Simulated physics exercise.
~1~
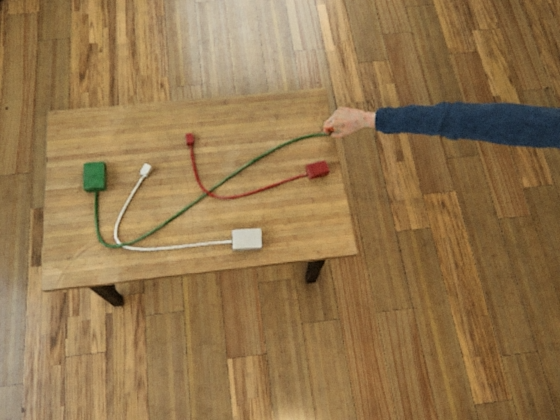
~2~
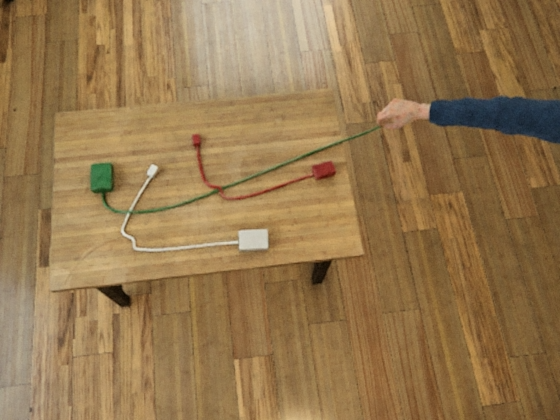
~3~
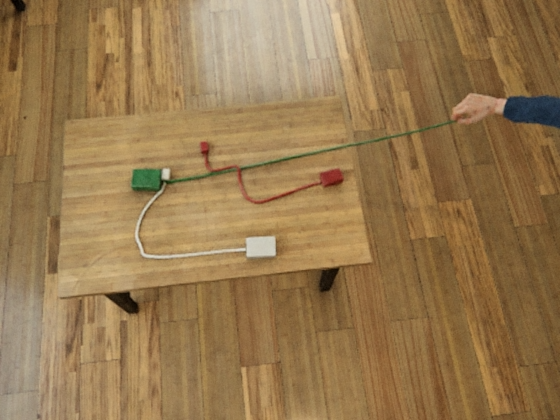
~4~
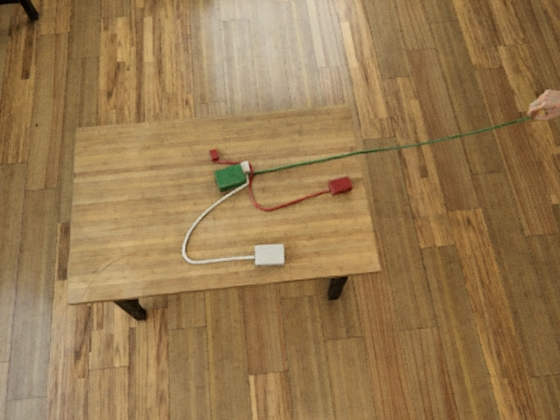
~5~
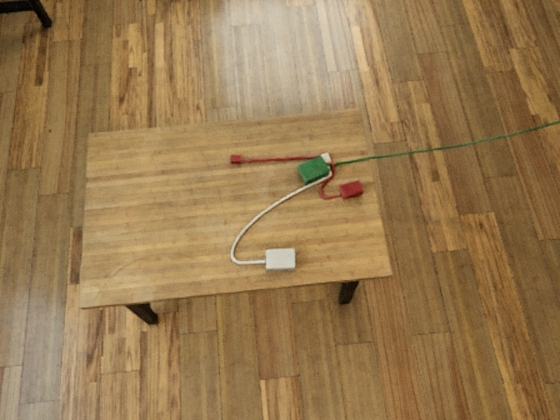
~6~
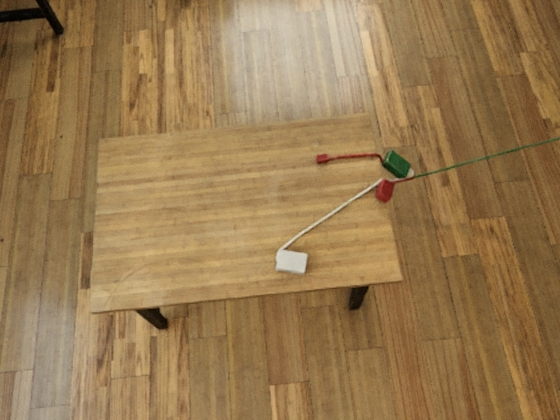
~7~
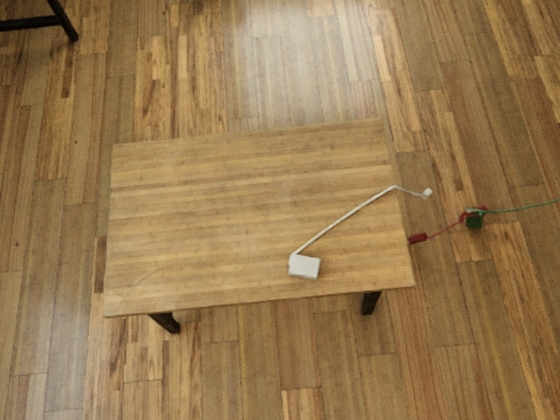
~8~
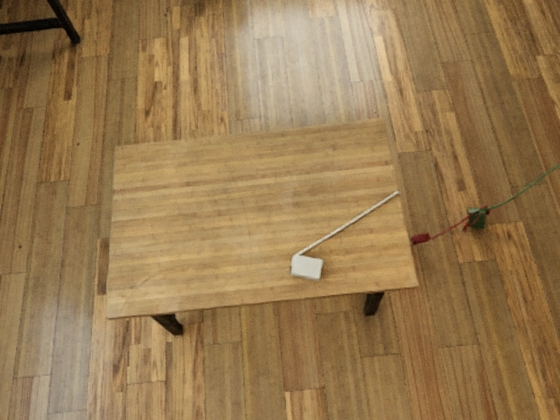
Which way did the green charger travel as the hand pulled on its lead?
It slid to the right across the table and went over the right-hand edge.
